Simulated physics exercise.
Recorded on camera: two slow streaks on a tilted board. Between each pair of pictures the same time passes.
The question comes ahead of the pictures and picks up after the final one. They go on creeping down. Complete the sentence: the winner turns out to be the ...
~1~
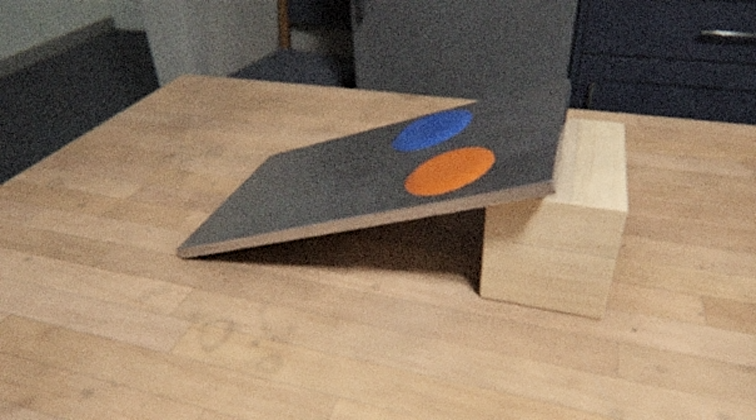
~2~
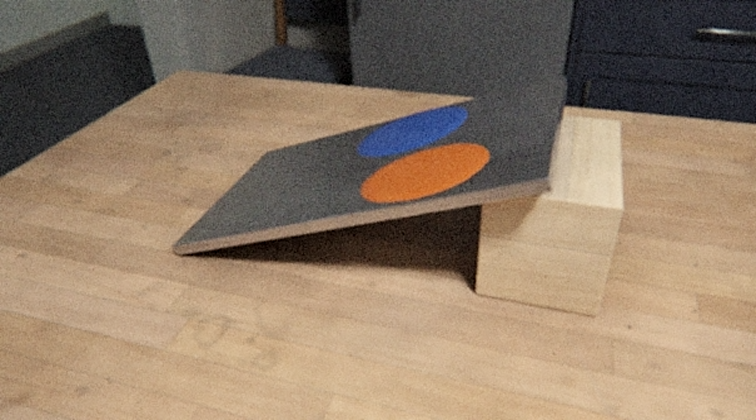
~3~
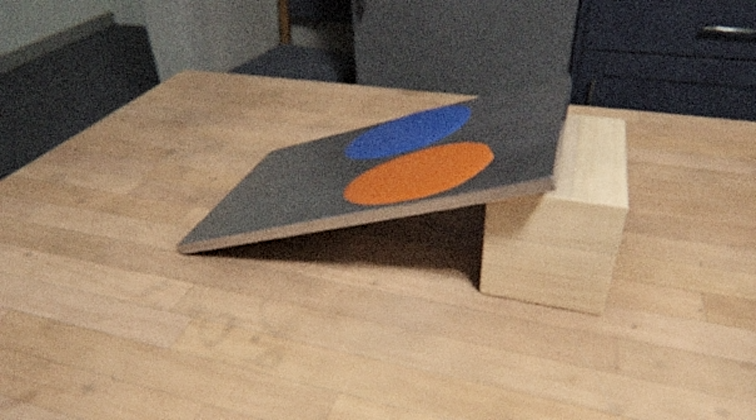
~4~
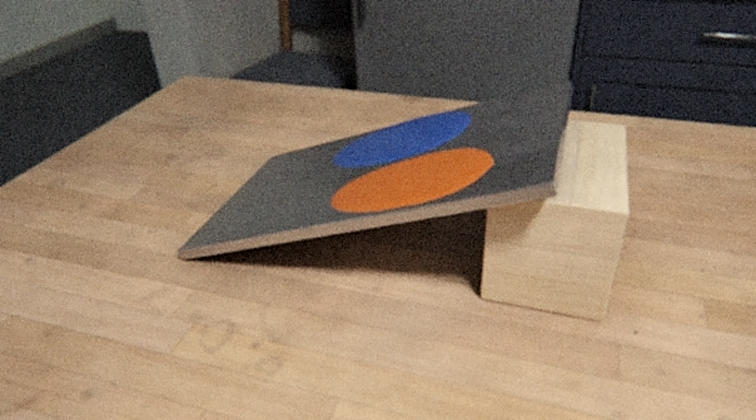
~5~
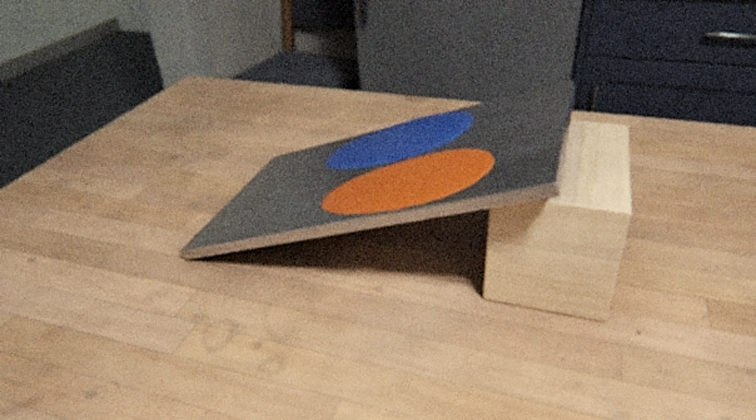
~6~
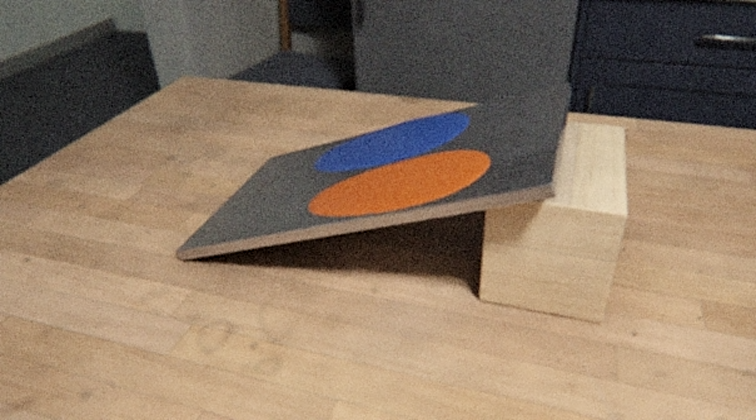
Farther one.
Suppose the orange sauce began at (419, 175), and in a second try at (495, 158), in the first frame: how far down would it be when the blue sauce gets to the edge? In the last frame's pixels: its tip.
First try near (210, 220), second try near (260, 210).
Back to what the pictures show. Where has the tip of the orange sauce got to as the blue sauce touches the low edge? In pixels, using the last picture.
Somewhere around (241, 214), I'd say.
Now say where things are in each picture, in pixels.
The first frame shows tip of the orange sauce a quarter of the way down; tip of the blue sauce (404, 135) half way down.
The second frame shows tip of the orange sauce (372, 180) half way down; tip of the blue sauce half way down.
The third frame shows tip of the orange sauce half way down; tip of the blue sauce (354, 144) three quarters of the way down.
The fourth frame shows tip of the orange sauce (340, 192) half way down; tip of the blue sauce three quarters of the way down.
The fifth frame shows tip of the orange sauce half way down; tip of the blue sauce (334, 155) three quarters of the way down.
The sixth frame shows tip of the orange sauce (320, 197) half way down; tip of the blue sauce three quarters of the way down.
Next, the orange sauce is three quarters of the way down; the blue sauce is close to the edge.
Finally, the orange sauce is close to the edge; the blue sauce is at the low edge.
